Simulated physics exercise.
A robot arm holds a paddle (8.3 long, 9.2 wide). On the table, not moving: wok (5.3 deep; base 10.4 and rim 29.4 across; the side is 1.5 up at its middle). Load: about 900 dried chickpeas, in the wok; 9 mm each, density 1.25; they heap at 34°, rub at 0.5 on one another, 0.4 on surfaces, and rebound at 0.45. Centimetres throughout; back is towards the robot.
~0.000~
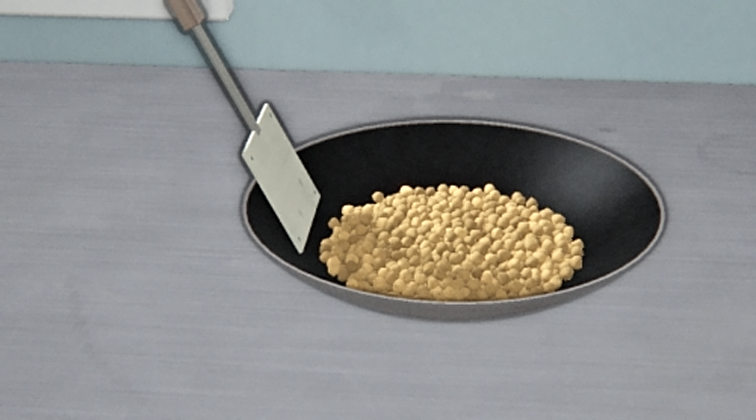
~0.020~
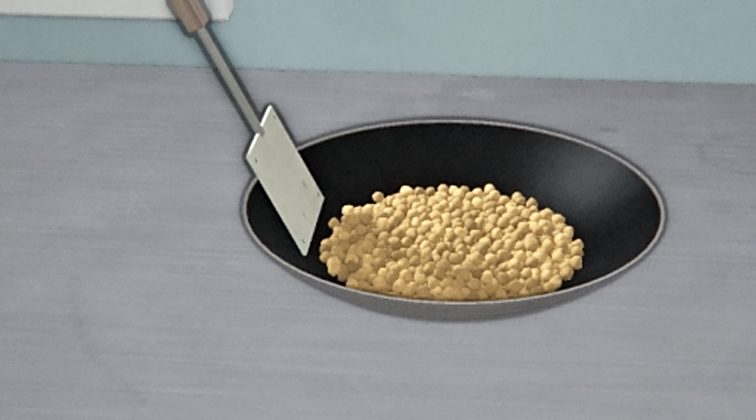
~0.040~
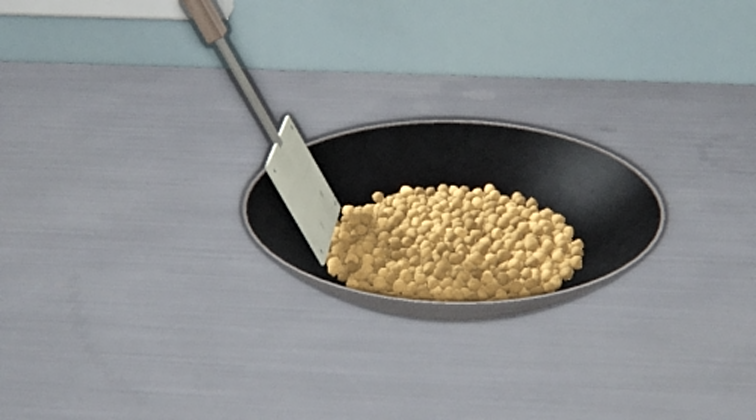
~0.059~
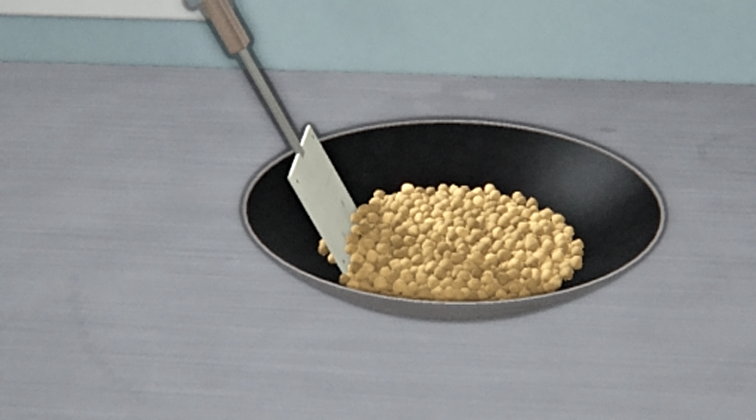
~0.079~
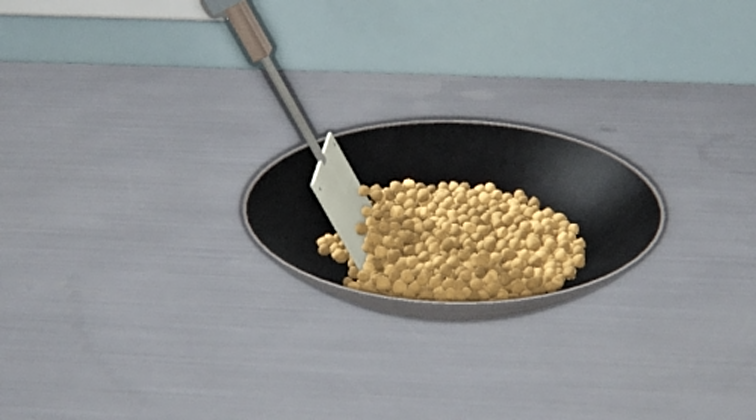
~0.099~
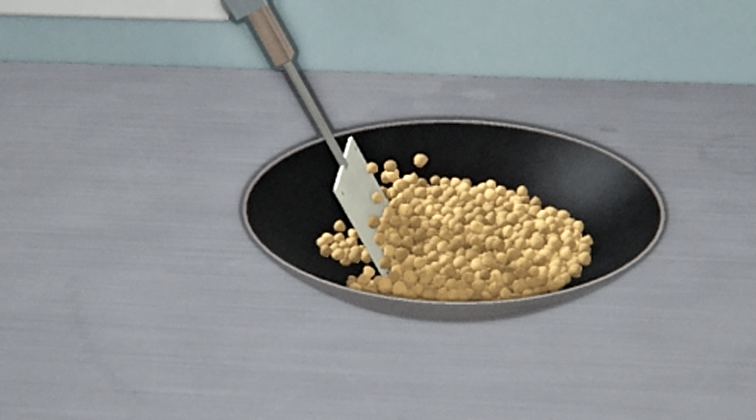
A black wok holding a heap of golden-tan dried chickpeas sits on a grey table before a pale blue-green wall, seen from above at an angle by an unmoving camera. A pale, flat paddle on a grey rod with a brown section slants in from the upper left. It slides rightward and slightly down into the heap's left side, pushing chickpeas right while some rise along its upper edge and a few remain behind it.
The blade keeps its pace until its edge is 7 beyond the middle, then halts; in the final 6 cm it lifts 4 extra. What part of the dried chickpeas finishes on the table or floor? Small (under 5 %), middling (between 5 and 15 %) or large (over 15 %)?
Share on the table or floor: Middling (between 5 and 15 %).
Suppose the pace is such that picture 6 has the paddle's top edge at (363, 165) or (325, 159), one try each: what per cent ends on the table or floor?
Some 15 and 5 per cent.
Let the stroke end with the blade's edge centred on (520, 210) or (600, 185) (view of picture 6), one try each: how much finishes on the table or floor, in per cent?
About 0 and 25 per cent.
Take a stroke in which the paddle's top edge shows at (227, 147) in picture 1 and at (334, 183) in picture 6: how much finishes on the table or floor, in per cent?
Some 15 per cent.
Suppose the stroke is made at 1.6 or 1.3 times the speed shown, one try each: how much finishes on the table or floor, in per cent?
About 30 and 20 per cent.
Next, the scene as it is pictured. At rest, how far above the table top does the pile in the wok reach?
Roughly 6.0 cm.
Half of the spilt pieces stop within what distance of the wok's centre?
Some 28 cm.
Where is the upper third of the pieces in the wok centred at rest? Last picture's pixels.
Around (586, 226).
After 0.15 s, sloping 63°, highest piece 13 above the table; 898 in the wok, 2 on the blade or in flight.
After 0.19 s, sloping 63°, highest piece 15 above the table; 897 in the wok, 3 on the blade or in flight.
After 0.42 s, sloping 63°, highest piece 11 above the table; 827 in the wok, 61 on the table or floor, 12 on the blade or in flight.
After 1.47 s, sloping 63°, highest piece 6 above the table; 826 in the wok, 74 on the table or floor.
In the end, 826 in the wok, 74 on the table or floor. That is 8 % on the table or floor.
